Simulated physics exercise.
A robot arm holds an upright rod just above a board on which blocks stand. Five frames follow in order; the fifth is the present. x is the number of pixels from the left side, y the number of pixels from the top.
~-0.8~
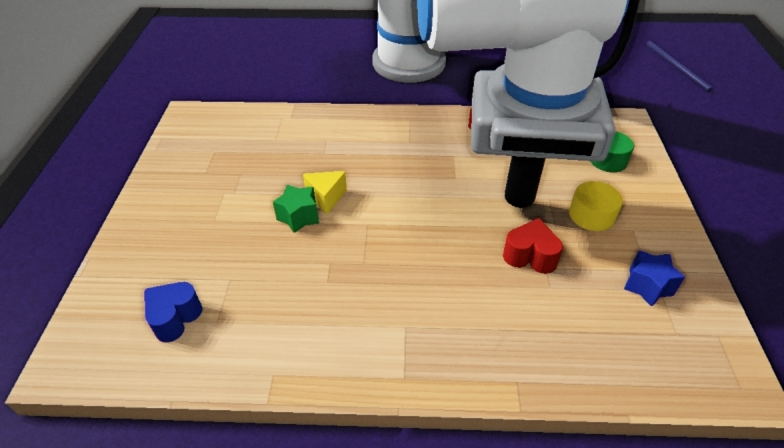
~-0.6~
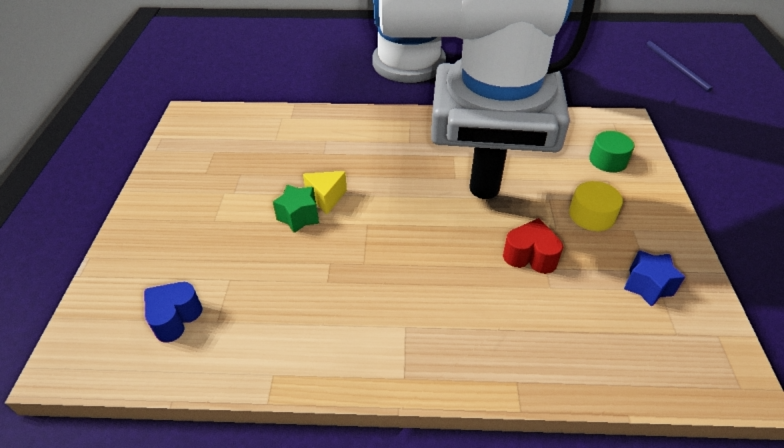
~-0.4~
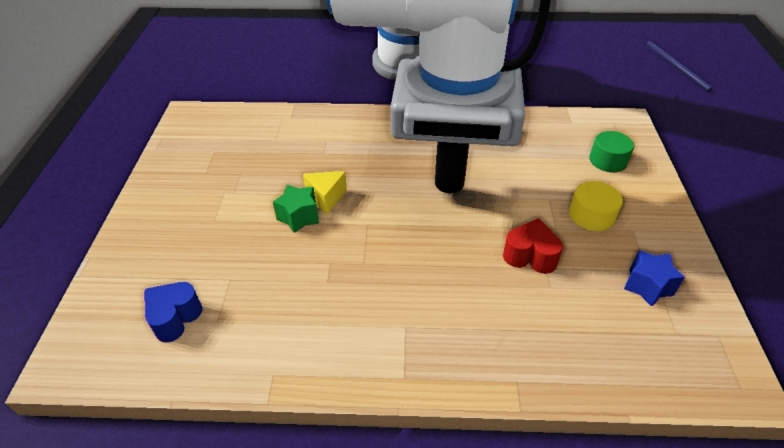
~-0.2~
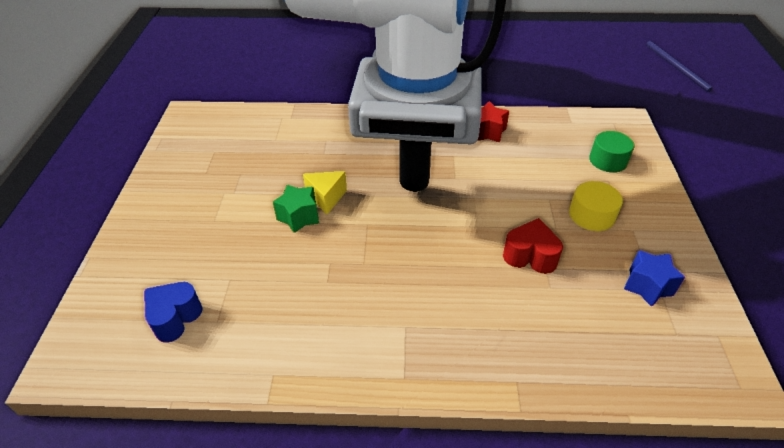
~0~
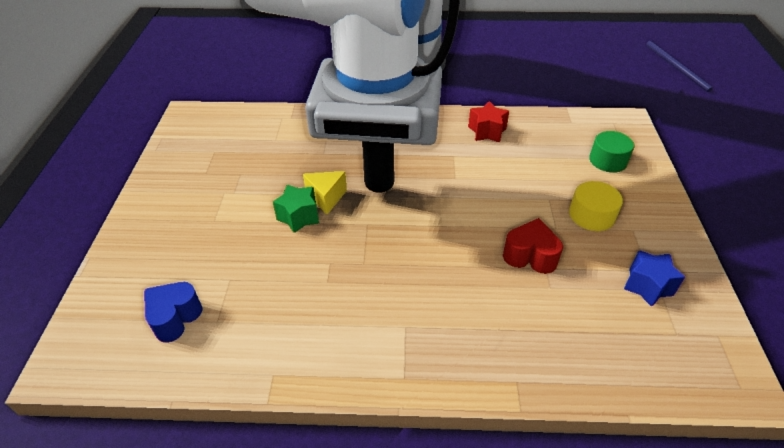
A white and grey robot arm with blue bands holds a black upright rod over a light wooden board on a purple surface, seen from above at a fixed angle. A green star touches a yellow triangle left of centre, a blue heart sits lower left, and red, yellow, green and blue blocks stand right. The arm slides steadily left, uncovering a red star behind it, while the blocks stay still.
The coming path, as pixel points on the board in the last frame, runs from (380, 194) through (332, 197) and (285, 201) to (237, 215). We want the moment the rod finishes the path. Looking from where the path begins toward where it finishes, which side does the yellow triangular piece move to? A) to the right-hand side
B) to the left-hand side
A: To the right-hand side.
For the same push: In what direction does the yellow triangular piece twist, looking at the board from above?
Looking down, it rotates clockwise.
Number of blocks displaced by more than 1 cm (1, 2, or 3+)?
The answer is two blocks.
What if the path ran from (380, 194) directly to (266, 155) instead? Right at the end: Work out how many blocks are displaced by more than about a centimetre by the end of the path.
Most likely one.
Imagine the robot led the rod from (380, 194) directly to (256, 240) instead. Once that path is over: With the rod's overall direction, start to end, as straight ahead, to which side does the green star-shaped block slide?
The right-hand side.
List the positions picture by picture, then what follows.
In the first picture, rod's lower end at (519, 199); green star-shaped block at (296, 197); yellow triangular piece at (324, 180).
In the second picture, rod at (484, 190); blocks still.
In the third picture, rod at (449, 185); blocks still.
In the fourth picture, rod at (414, 183); blocks still.
In the fifth picture, rod at (379, 184); green star-shaped block at (296, 197); yellow triangular piece at (324, 180).
The first path, step by step. One third of the way, rod at (330, 187); green star-shaped block at (290, 200); yellow triangular piece at (301, 177), turned 35° anticlockwise.
Two thirds of the way, rod at (282, 191); green star-shaped block at (276, 208), turned 55° anticlockwise; yellow triangular piece at (252, 180), turned 30° anticlockwise.
At the end, rod at (235, 205); green star-shaped block at (273, 210), turned 75° anticlockwise; yellow triangular piece at (217, 181), turned 20° clockwise.
